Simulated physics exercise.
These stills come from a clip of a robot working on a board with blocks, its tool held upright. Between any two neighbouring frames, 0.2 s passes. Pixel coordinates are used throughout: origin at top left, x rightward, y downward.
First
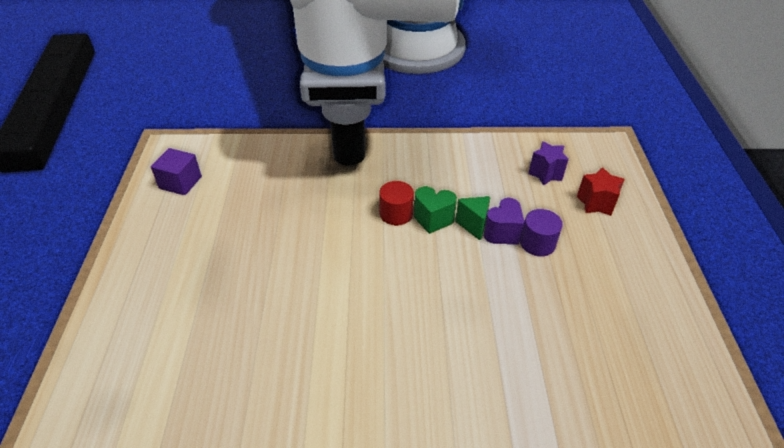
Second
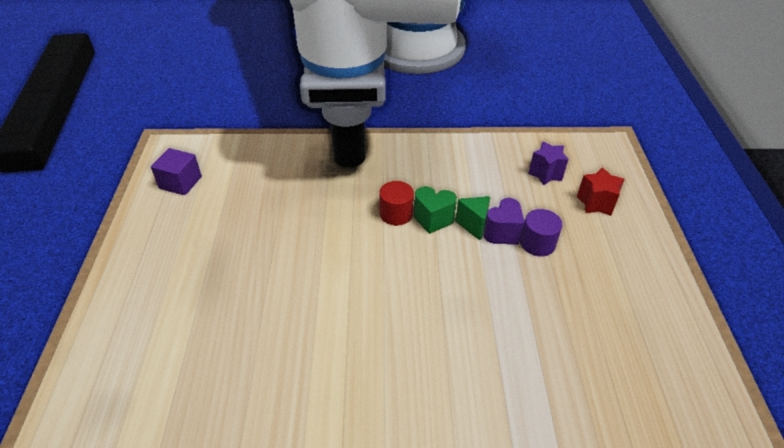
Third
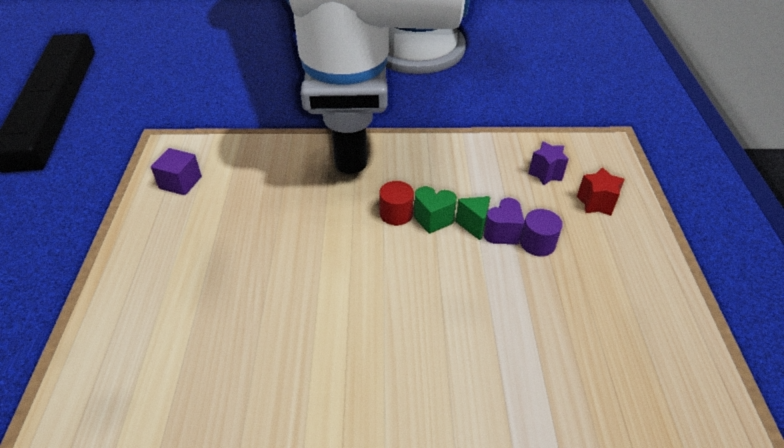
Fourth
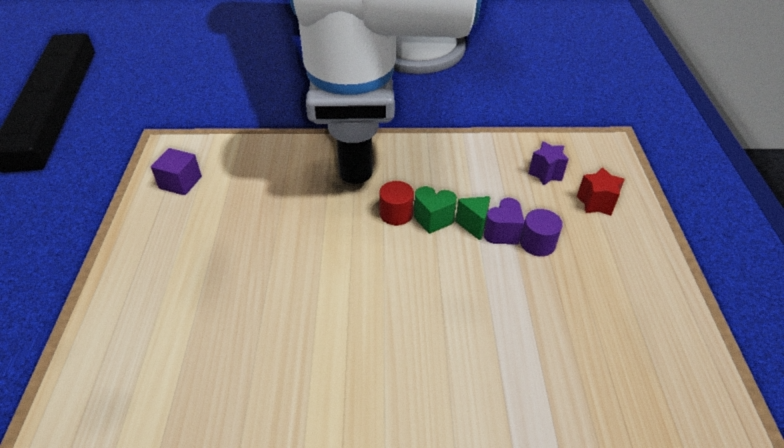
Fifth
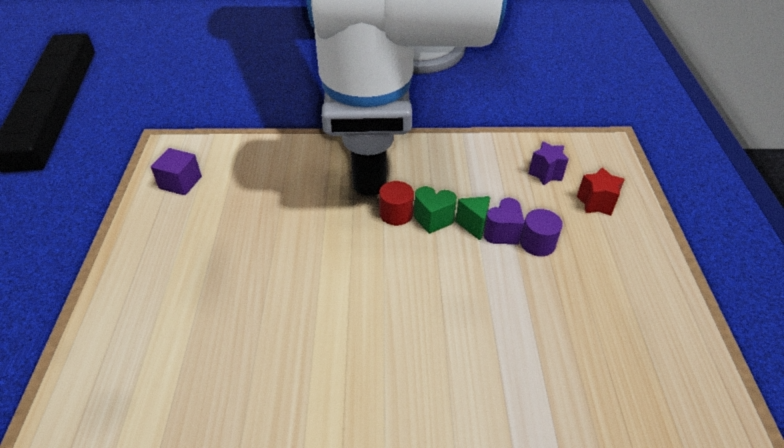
The video shows a robot arm above a wooden board with a row of red, green and purple blocks; its dark tool moves slightly toward the viewer, then right, close to the red cylinder, while the blocks stay still.
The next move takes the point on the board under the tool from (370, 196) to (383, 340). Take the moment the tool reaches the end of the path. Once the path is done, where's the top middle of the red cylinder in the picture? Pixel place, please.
Answer: (411, 212).
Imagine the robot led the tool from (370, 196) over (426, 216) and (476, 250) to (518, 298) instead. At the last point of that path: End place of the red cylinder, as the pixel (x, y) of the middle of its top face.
Somewhere near (426, 224).
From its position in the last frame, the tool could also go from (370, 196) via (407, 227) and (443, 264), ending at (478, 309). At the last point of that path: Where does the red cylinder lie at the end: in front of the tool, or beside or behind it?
It stays ahead.
What follows on the original path. One third of the way, tool (375, 227); red cylinder (411, 212); green heart (442, 199), turned 15° anticlockwise; green triangular piece (481, 204), turned 15° clockwise.
Two thirds of the way, tool (380, 274); red cylinder (411, 212); green heart (442, 199), turned 15° anticlockwise; green triangular piece (481, 204), turned 15° clockwise.
At the end, tool (383, 330); red cylinder (411, 212); green heart (442, 199), turned 15° anticlockwise; green triangular piece (481, 204), turned 15° clockwise.
